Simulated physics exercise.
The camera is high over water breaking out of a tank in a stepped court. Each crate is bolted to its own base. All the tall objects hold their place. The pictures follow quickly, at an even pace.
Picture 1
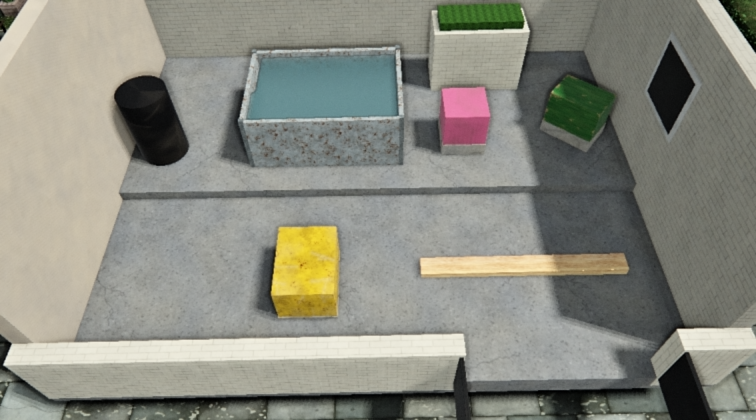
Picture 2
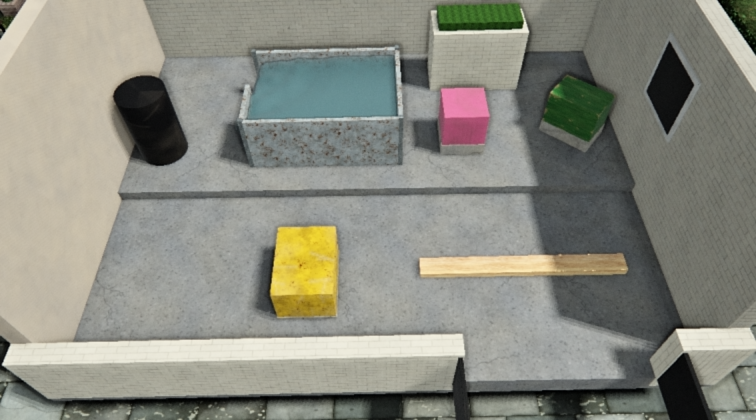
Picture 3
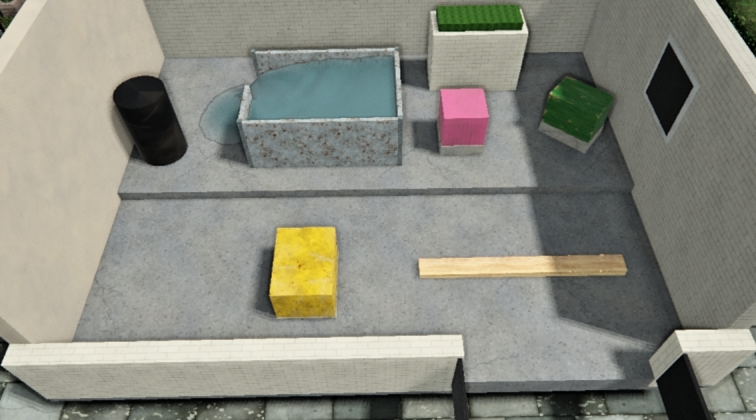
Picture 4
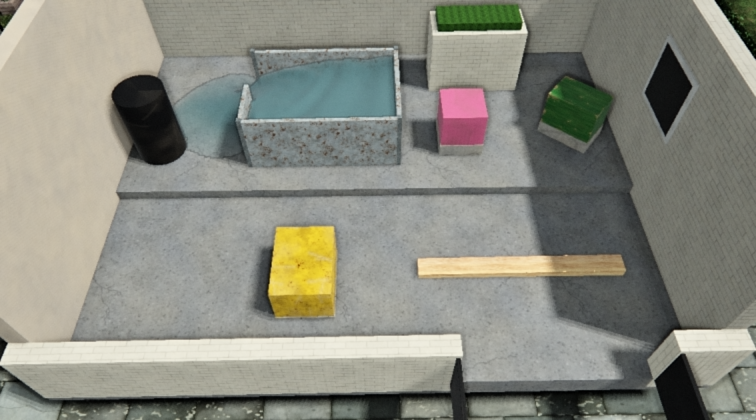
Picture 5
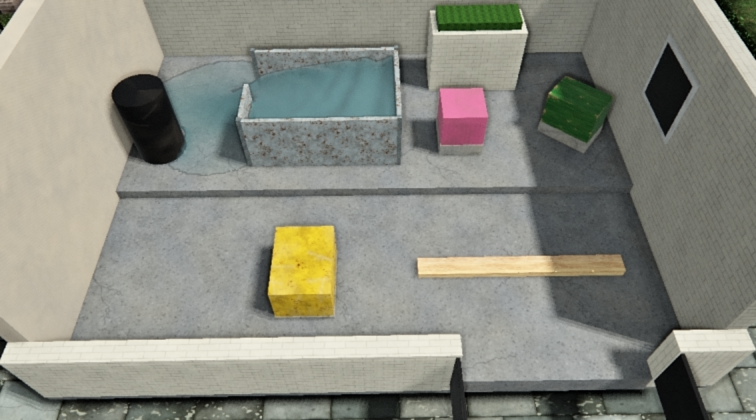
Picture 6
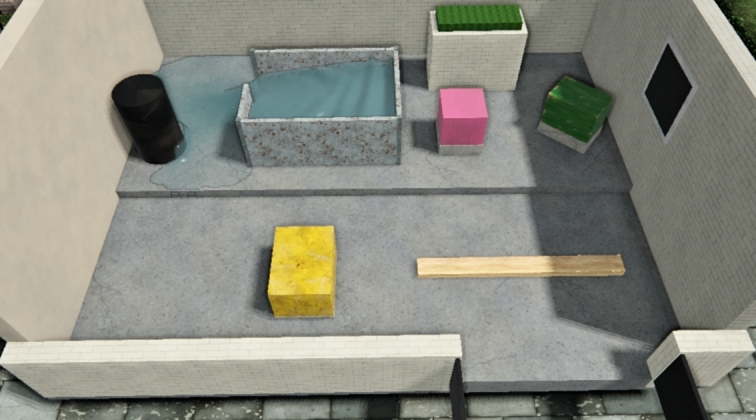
Water pouring from the left side of a stone tank in a walled court, spreading across grey paving around a black cylinder.
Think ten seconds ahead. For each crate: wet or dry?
One by one: The green crate stays dry; the yellow crate gets wet; the pink crate stays dry.
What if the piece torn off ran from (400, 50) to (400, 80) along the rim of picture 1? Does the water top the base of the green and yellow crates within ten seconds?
One by one: Green crate gets wet, yellow crate gets wet.
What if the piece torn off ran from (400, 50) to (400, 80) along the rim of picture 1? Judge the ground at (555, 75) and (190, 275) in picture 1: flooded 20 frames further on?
In turn: Wet, clear.
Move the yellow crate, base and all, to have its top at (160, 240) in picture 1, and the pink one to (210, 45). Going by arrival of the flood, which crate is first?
It is the pink crate.
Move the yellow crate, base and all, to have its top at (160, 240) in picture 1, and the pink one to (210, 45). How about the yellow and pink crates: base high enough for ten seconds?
One by one: The yellow crate takes water; the pink crate gets wet.
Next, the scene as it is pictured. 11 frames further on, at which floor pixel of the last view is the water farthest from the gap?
At about (67, 352).
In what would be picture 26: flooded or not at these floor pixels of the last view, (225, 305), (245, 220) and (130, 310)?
In that order: Wet, wet, wet.
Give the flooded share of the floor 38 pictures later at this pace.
Roughly 75 per cent.
A moment on, water covers 15 % of the floor; the green crate not reached, the yellow crate not reached, the pink crate not reached.
Next, water covers 25 % of the floor; the green crate not reached, the yellow crate not reached, the pink crate not reached.
Then, water covers 40 % of the floor; the green crate not reached, the yellow crate water round its plinth, the pink crate not reached.
Later, water covers 75 % of the floor; the green crate water round its plinth, the yellow crate water round its plinth, the pink crate water round its plinth.
In the end, water covers 95 % of the floor; the green crate stayed above the water, the yellow crate was topped, the pink crate stayed above the water.
